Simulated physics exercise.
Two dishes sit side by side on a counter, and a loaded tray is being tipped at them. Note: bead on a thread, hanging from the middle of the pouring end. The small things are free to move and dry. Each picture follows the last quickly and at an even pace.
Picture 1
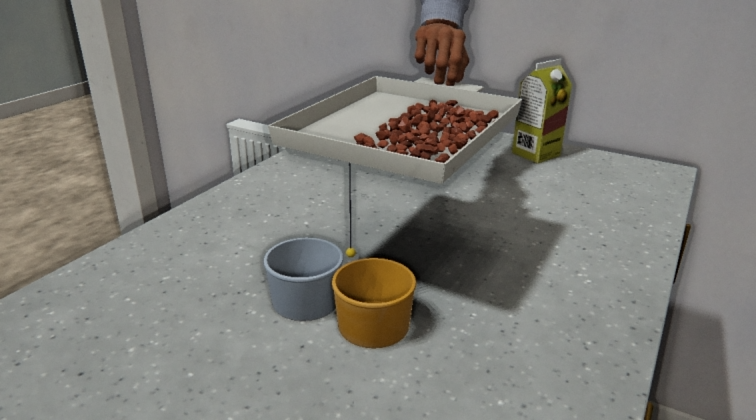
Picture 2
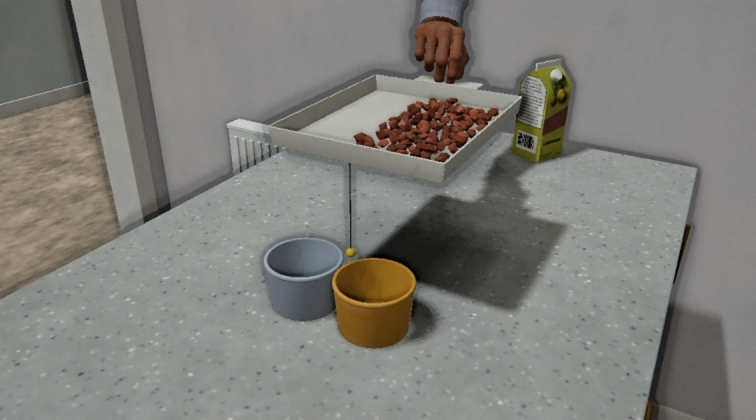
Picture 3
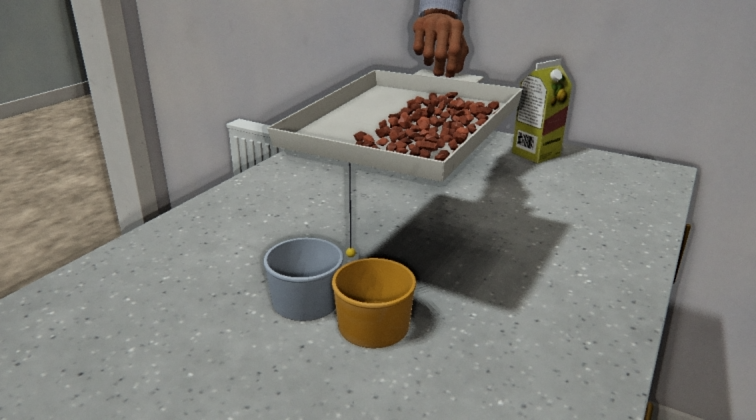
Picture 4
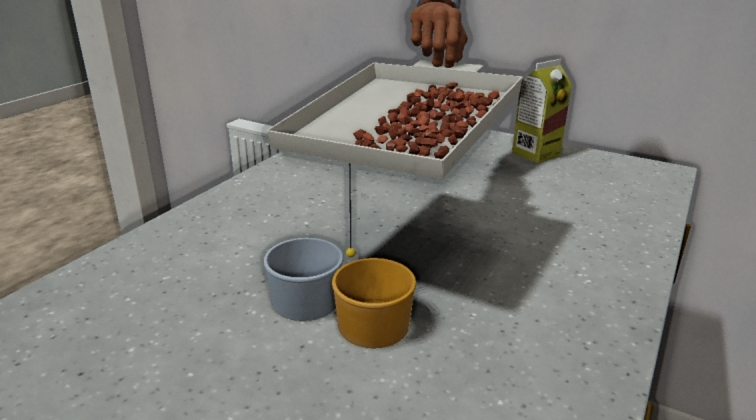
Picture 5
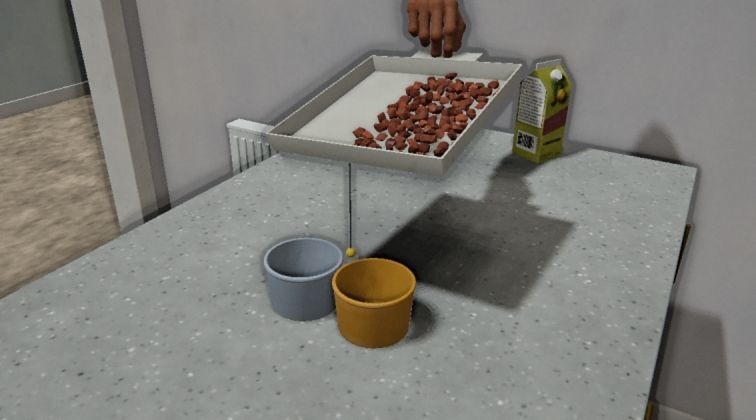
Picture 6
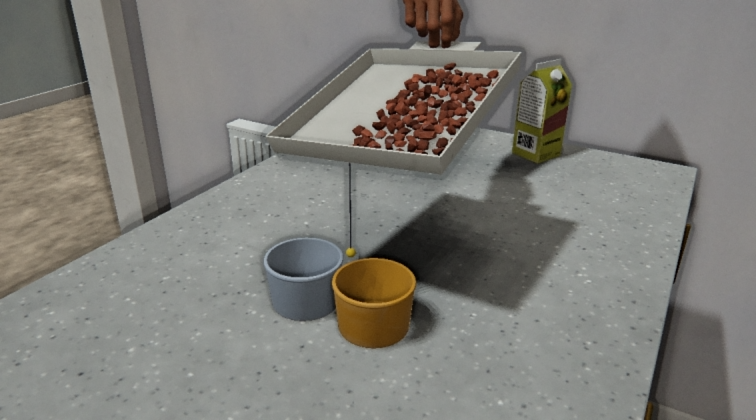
On a speckled grey counter, a hand gradually raising the back of a tray of reddish-brown chunks above blue-grey and orange dishes.
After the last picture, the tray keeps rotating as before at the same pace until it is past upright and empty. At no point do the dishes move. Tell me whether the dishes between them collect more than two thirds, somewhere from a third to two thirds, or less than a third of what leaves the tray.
Between them they collect from a third to two thirds.
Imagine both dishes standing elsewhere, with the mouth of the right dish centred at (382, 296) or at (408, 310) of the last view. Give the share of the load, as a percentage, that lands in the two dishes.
It would be roughly 30 per cent, followed by roughly 10 per cent.
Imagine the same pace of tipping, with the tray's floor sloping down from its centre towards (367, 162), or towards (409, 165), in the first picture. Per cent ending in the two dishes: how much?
About 30 and 30 percent.
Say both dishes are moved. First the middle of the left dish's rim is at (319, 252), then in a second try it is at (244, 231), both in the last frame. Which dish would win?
The first time it's the one placed on the left, and the second time it's the one placed on the right.
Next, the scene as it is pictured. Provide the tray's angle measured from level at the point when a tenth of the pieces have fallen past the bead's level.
75°, roughly.
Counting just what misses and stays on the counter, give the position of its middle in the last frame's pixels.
It centres at roughly (239, 303).
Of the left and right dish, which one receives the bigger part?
Result - fuller dish: Left-side dish.
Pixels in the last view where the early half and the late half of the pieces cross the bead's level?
Points: About (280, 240), then about (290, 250).
Soon after the last picture, tray tipped steeply; all on the tray.
A little later, tray tipped right over; about two thirds on the tray; a small part in the left dish; a small part outside both; a small part in the air.
Later still, tray tipped past a quarter turn; about half in the left dish; about half outside both.
At rest, tray tipped past a quarter turn; none in the right dish; about half in the left dish; about half outside both.
